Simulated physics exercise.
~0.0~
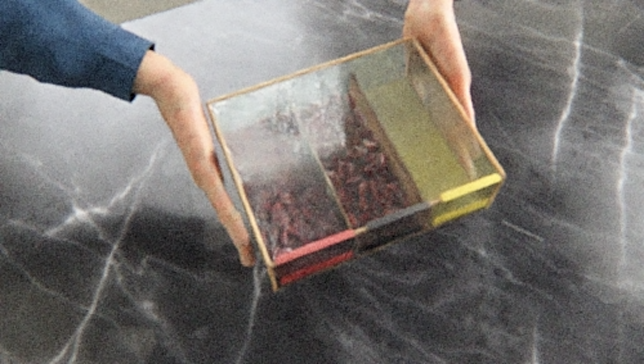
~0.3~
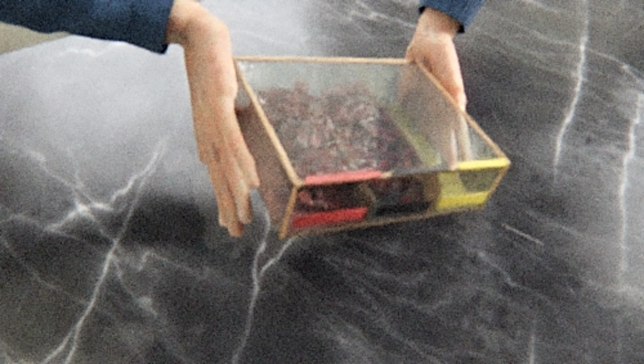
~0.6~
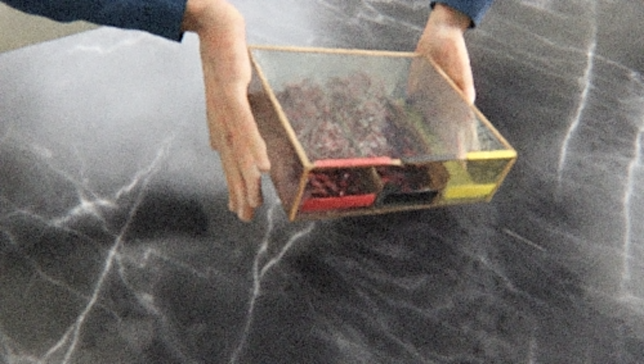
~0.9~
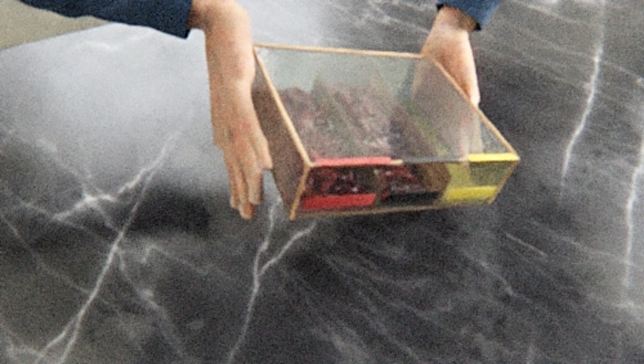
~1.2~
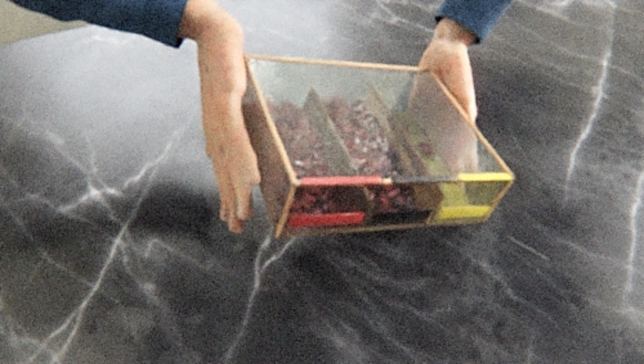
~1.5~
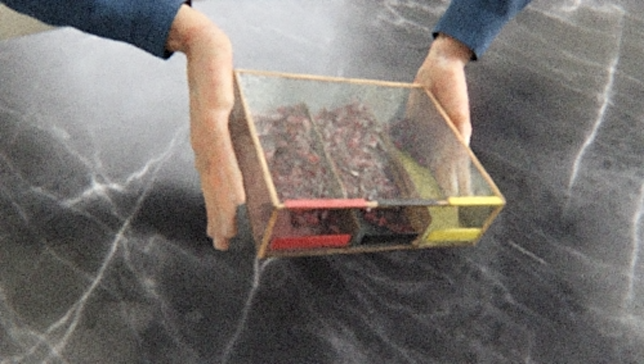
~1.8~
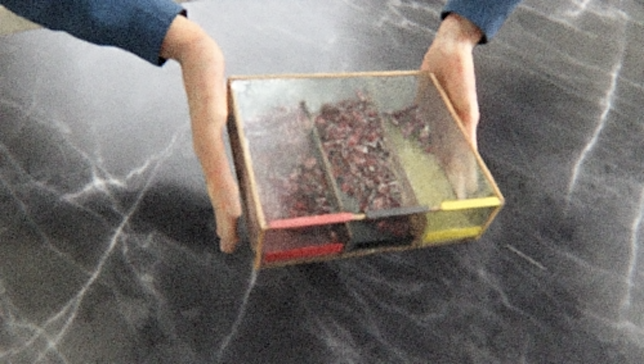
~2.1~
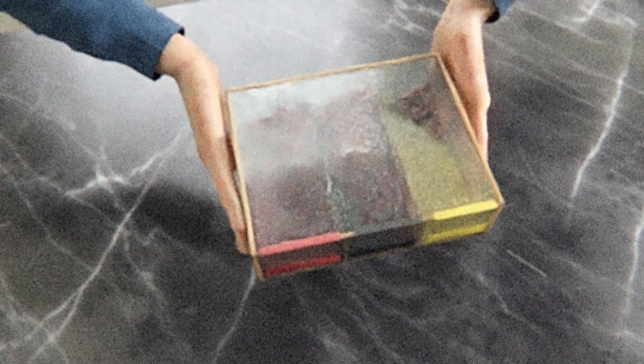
Two hands tilt and shake a clear-lidded box of dark red beans, then level it.
